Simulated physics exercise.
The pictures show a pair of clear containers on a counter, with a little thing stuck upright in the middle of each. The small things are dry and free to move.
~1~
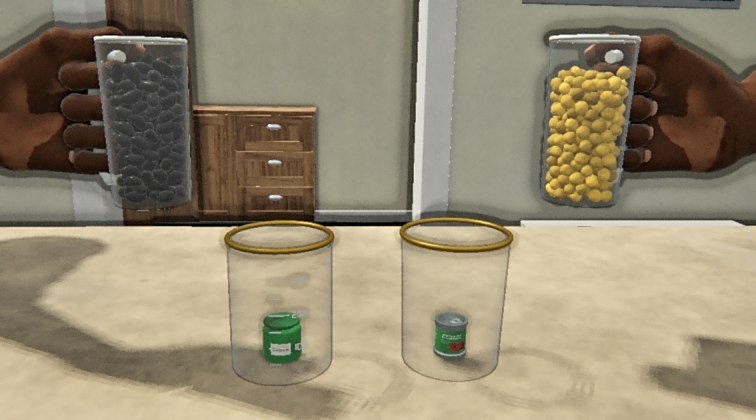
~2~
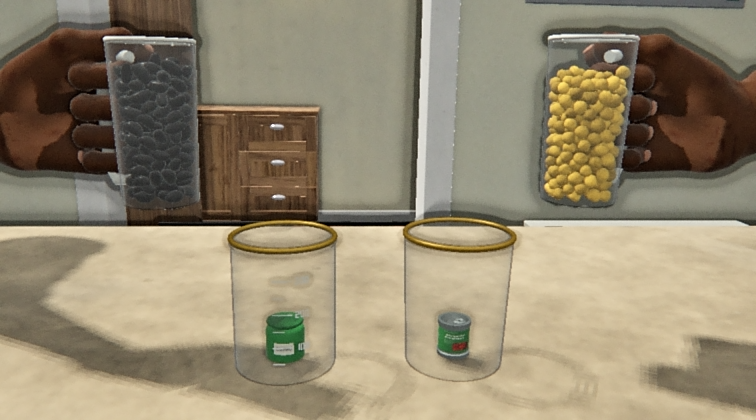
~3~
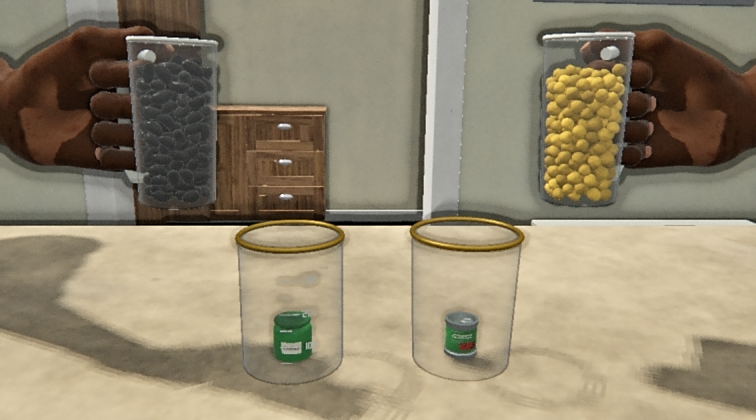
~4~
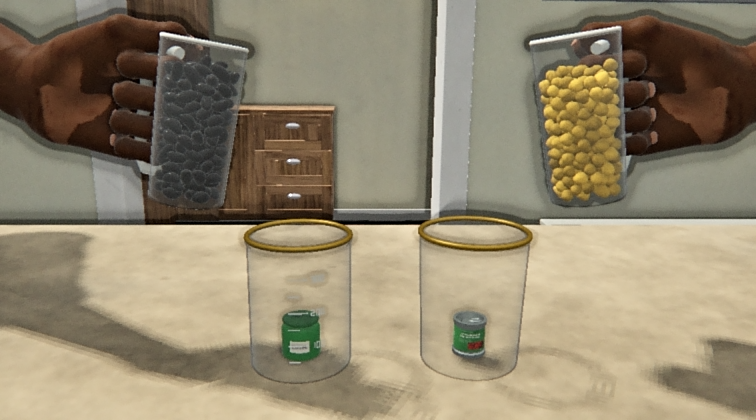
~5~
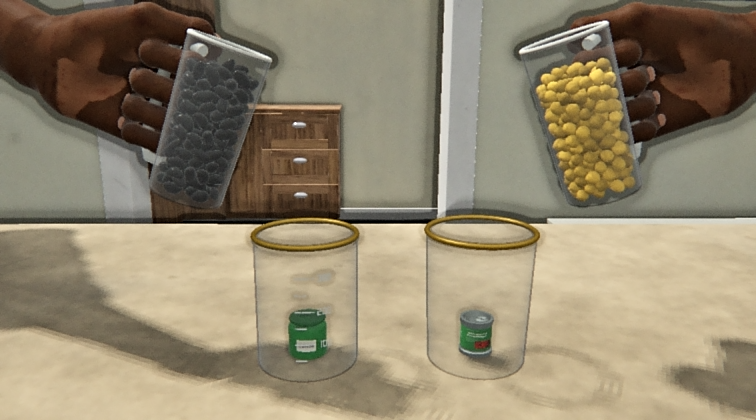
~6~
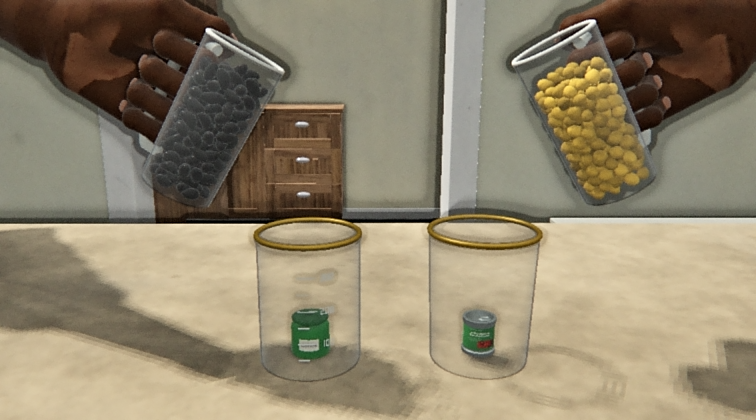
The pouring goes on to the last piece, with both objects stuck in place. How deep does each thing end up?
On the left it gets buried, on the right it gets buried.
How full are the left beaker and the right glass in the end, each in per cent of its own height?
Some 60 per cent left and 55 right.
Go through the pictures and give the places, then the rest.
Small canister in the left beaker at (282, 337), a quarter of its height or less; left cup at (148, 123), nearly full of black beans; small tin in the right glass at (451, 335), a quarter of its height or less; right cup at (586, 122), three quarters full of puffed corn balls, in the first frame.
Left cup at (156, 123), upright; right cup at (585, 121), upright, in the second frame.
Left cup at (176, 123), upright; right cup at (583, 120), upright, in the third frame.
Left cup at (196, 123), tipped 10°; right cup at (581, 119), tipped 10°, in the fourth frame.
Left cup at (208, 122), tipped 20°; right cup at (584, 117), tipped 20°, in the fifth frame.
Small canister in the left beaker at (310, 333); left cup at (210, 122), tipped 30°; small tin in the right glass at (479, 333); right cup at (587, 117), tipped 30°, in the sixth frame.
Then, 0.52 s after the last picture, left beaker empty, all of its cupful still in the cup; right glass empty, all of its cupful still in the cup.
Then, 1.08 s after the last picture, left beaker nearly empty, nearly all of its cupful still in the cup; right glass nearly empty, nearly all of its cupful still in the cup.
Then, 1.75 s after the last picture, left beaker half full, none of its cupful still in the cup; right glass half full, none of its cupful still in the cup.
At rest, left beaker two thirds full (surface near (309, 283)), nothing beside it; right glass half full (surface near (481, 284)), nothing beside it; the left thing is covered; the right thing is covered.
